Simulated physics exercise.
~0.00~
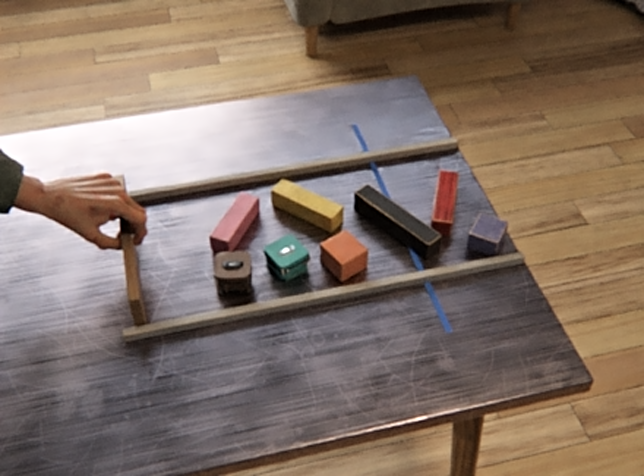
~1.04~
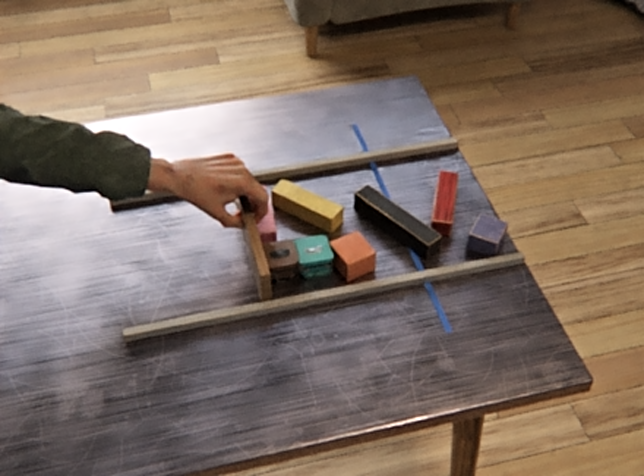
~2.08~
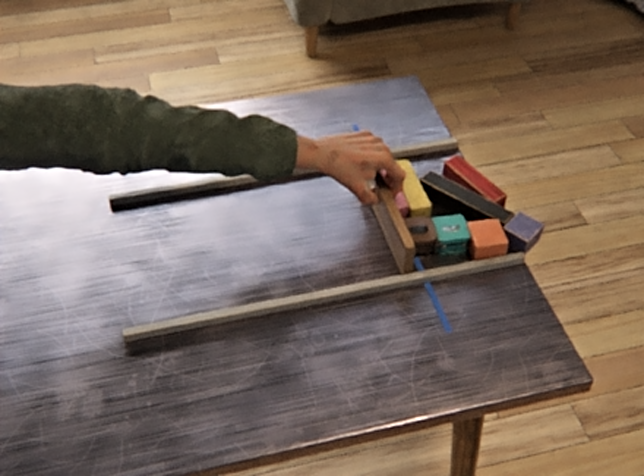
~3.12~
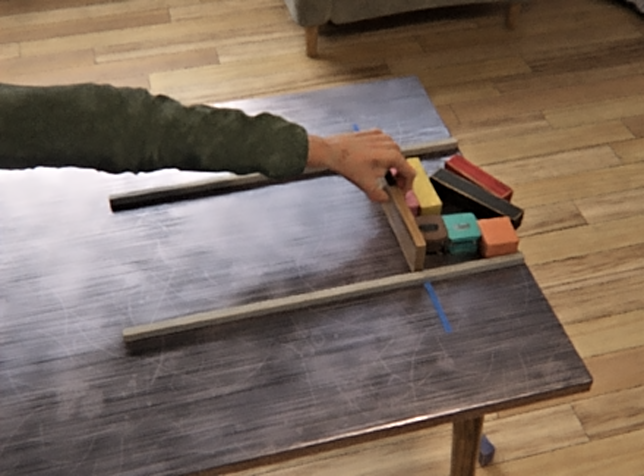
A hand in a dark green sleeve holds an upright wooden board at the left end of a channel between two wooden rails on a dark table, seen from above at an angle. Pink, yellow, black and red bars lie ahead of it, with brown, turquoise, orange and bluish blocks nearer the front rail. The hand slides the board right, gathering the pink bar and the brown and turquoise blocks. Near the blue tape, the pieces bunch together at the table's edge. With a last small push, the bluish block drops to the floor, while the others remain crowded at the end.
